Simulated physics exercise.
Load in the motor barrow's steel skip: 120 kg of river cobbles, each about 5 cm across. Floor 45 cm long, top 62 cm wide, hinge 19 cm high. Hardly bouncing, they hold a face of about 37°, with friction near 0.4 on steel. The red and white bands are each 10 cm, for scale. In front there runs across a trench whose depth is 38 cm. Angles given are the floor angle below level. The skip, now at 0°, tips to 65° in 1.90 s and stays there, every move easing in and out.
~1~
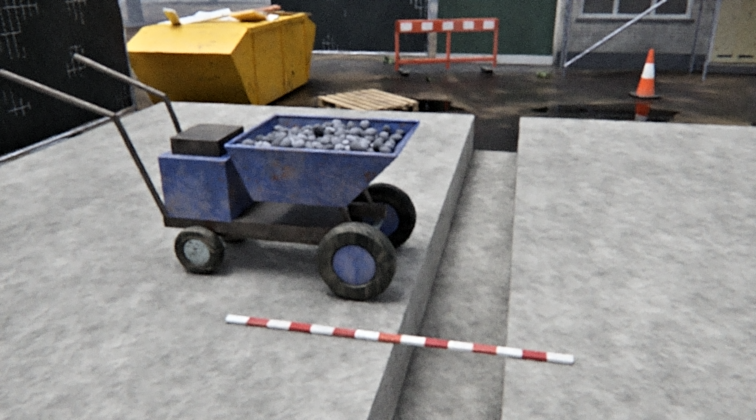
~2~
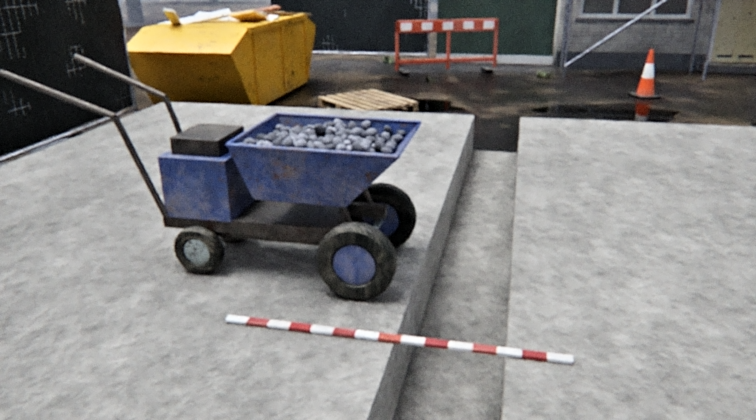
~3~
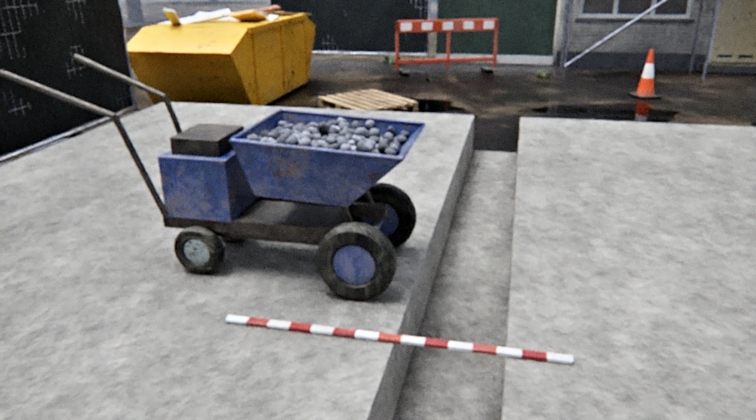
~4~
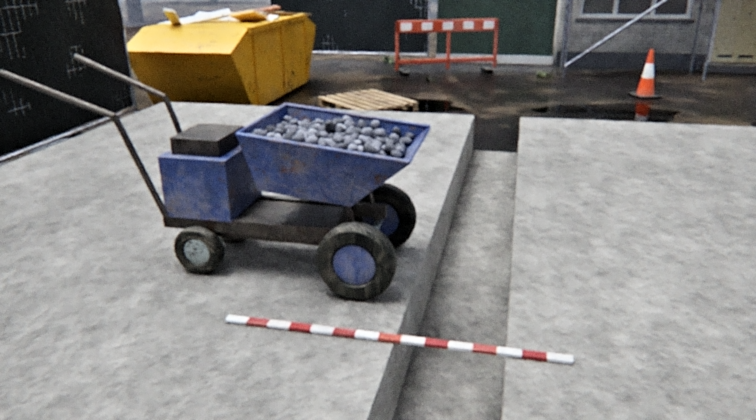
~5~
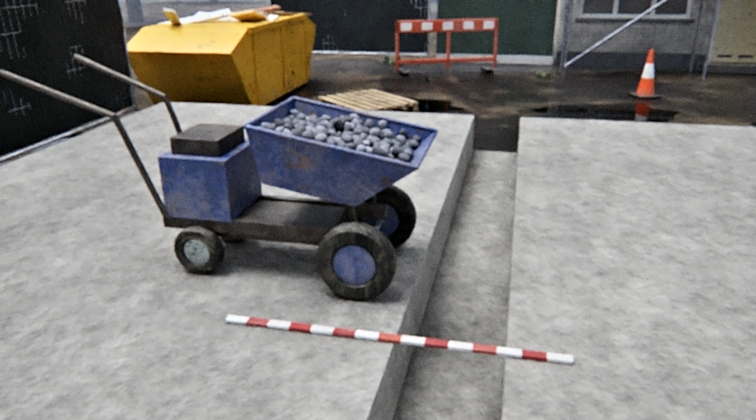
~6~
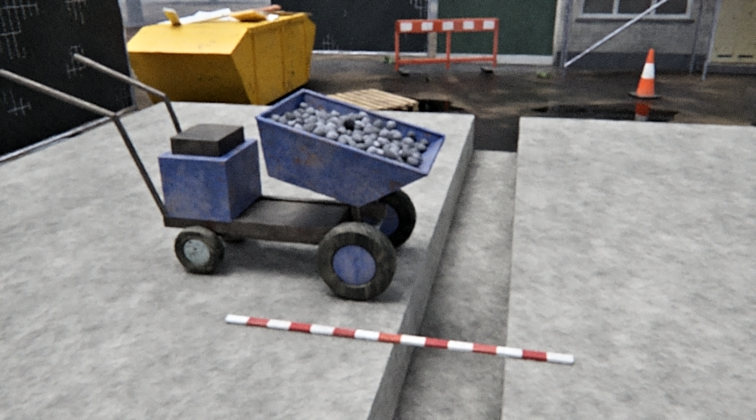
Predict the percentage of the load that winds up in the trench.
My prediction is about 53 per cent.
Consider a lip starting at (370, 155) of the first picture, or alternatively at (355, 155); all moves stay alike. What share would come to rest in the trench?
Near 80 and near 95 percent.
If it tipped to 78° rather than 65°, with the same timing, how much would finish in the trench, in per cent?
It would be near 50 per cent.
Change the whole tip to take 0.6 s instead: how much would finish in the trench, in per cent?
Expected share: Around 30%.
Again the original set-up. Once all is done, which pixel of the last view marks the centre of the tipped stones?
Resting centre: About (502, 330).
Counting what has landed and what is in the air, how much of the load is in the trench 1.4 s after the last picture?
By then, around 20 percent.
Then, 0.8 s after the last picture the floor is at 55°, 98 % in the skip, 2 % in the trench; the foremost stones are at (493, 222).
Then, 1.4 s after the last picture the floor is at 65°, 50 % in the skip, 20 % in the trench, 31 % past the trench; the foremost stones are at (593, 288).
Then, 1.7 s after the last picture the floor is at 65°, 23 % in the skip, 31 % in the trench, 46 % past the trench; the foremost stones are at (638, 300).
Then, 3.7 s after the last picture the floor is at 65°, 0 % in the skip, 53 % in the trench, 47 % past the trench; the foremost stones are at (647, 299).
